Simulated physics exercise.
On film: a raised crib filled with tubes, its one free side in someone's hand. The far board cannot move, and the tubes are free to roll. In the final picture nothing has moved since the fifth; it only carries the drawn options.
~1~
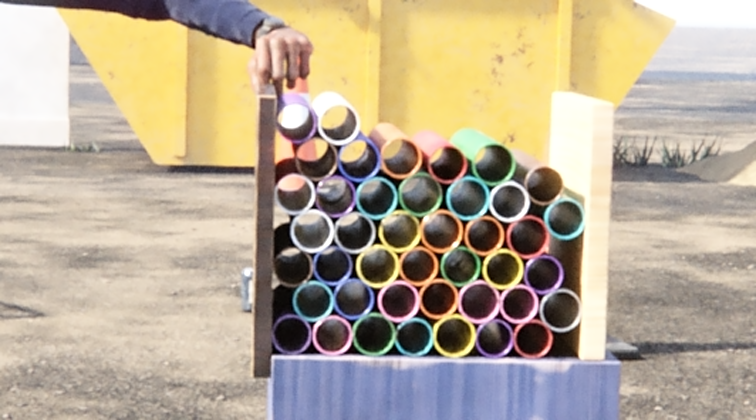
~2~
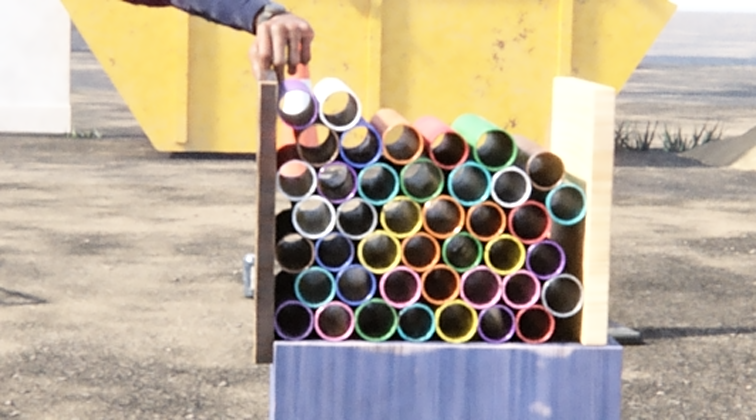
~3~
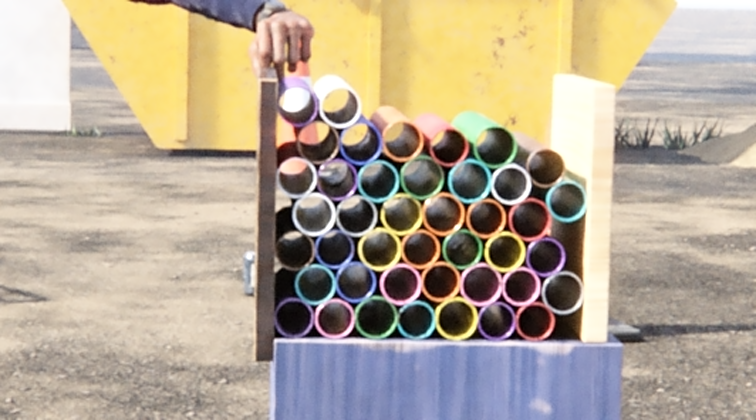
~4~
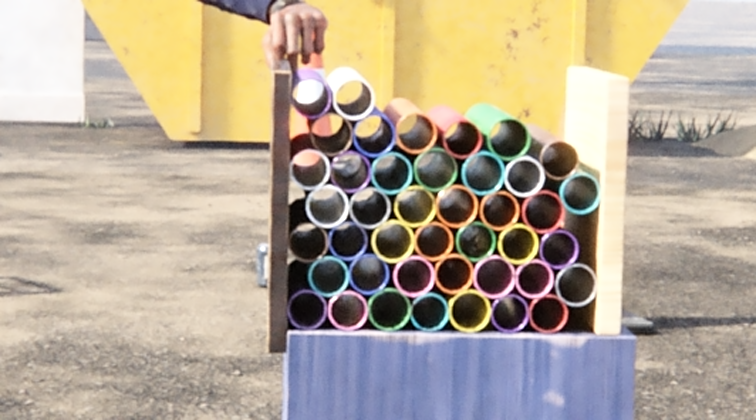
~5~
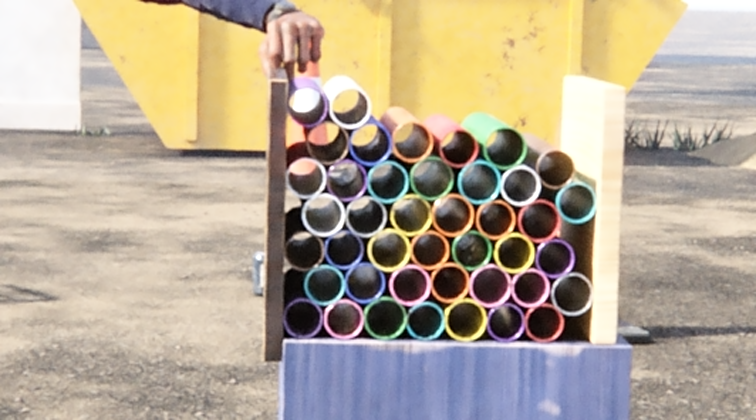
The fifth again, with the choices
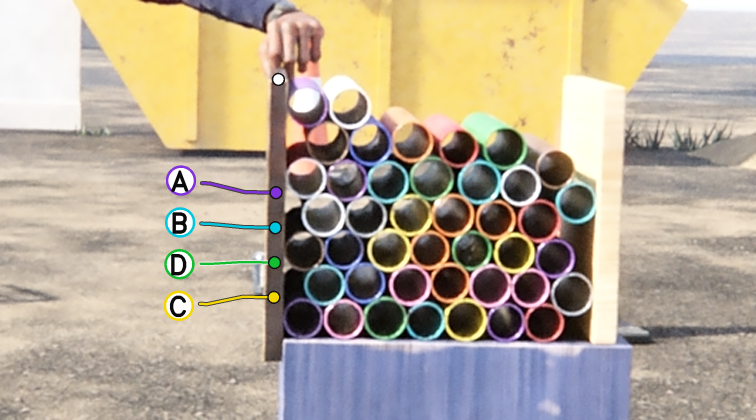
At the start, a hand grips the top of the dark left-hand board beside a stack of colourful tubes on a bluish base, with a yellow container behind. The view shifts slightly up, then right, then dips a little, while the hand stays put and the tubes show no clear movement.
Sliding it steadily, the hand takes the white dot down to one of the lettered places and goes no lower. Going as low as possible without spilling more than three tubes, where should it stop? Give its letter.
A is the limit.
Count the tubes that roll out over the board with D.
It comes to four.
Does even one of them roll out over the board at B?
At B: Yes.
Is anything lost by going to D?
Yes, at D.
On the marked copy, A at (276, 193); B at (275, 228); C at (274, 297); D at (274, 263); the white dot at (278, 79).
Following A. Soon after the start, top of the board (287, 134).
Later, top of the board (286, 192).
In the end, top of the board (286, 192), one out over the board.
As for the rest, B four out over the board; C more than three out over the board; D four out over the board.
